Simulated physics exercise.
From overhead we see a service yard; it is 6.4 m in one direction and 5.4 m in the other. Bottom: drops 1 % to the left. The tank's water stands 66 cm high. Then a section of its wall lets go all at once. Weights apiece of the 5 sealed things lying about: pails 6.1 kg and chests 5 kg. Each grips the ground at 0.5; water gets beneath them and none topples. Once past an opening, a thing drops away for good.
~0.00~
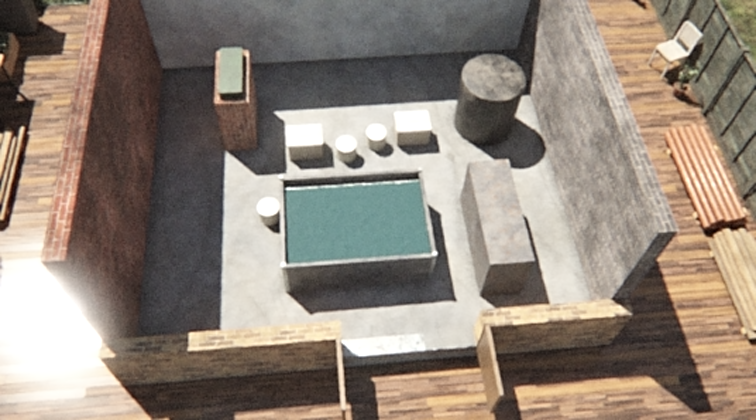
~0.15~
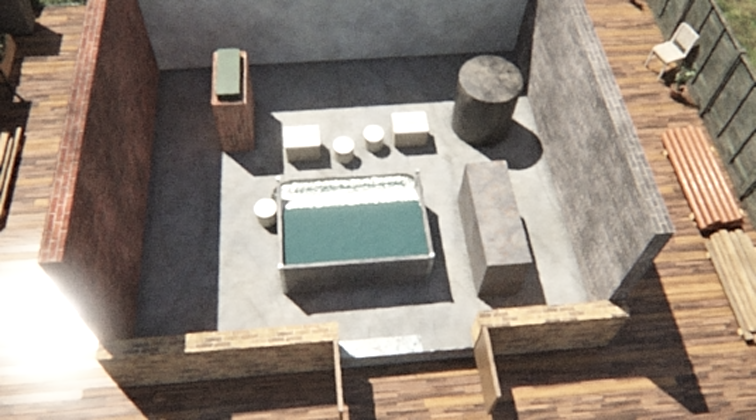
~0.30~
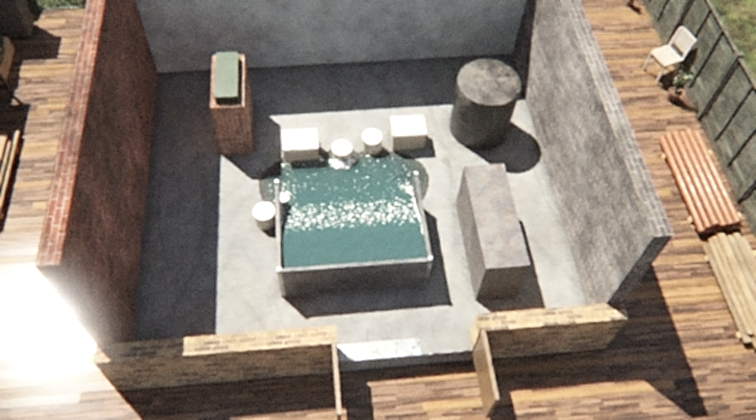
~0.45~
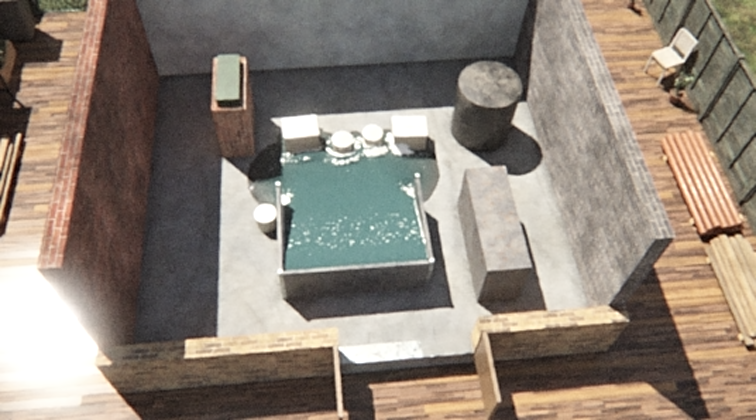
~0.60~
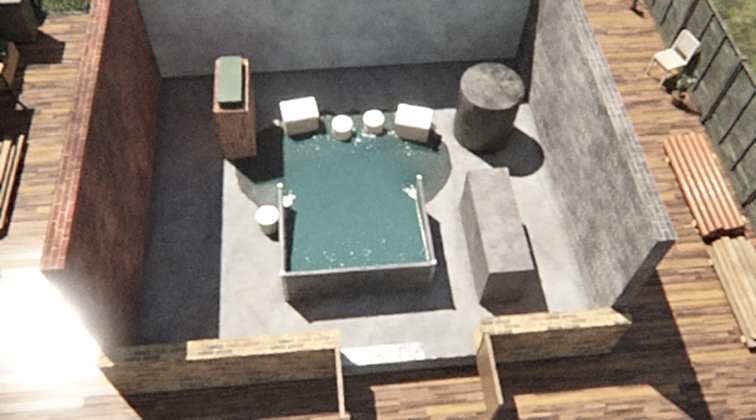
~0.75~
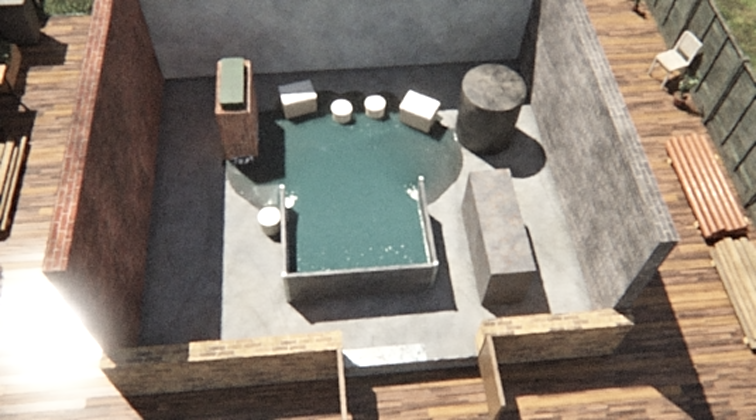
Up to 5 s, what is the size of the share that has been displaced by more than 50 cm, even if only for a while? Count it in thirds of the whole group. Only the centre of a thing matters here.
The portion is two thirds plus.
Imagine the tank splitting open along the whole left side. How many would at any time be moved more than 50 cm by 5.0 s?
That gives 1 of them.
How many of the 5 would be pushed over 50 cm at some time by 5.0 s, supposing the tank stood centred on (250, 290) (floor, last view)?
Result: 5.
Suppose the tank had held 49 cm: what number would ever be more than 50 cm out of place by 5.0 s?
Then the count would be 4.
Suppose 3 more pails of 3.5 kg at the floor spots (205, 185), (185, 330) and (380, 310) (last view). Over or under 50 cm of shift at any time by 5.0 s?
First exceeds it, second falls shy, third falls shy.
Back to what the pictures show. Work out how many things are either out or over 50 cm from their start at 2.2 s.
By that time the total stands at 4.
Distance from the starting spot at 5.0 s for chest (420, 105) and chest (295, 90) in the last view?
Shifts in order: 350 cm; 200 cm.
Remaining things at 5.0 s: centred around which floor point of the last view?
Around (367, 188).
After 1.1 s 4 of 5 are over 50 cm from their spots; 1 afloat.
After 2.2 s 4 of 5 are over 50 cm from their spots; 4 afloat.
After 3.5 s 4 of 5 are over 50 cm from their spots; 4 afloat.
After 5.0 s 4 of 5 are over 50 cm from their spots, and 4 have been at some point; 4 afloat.
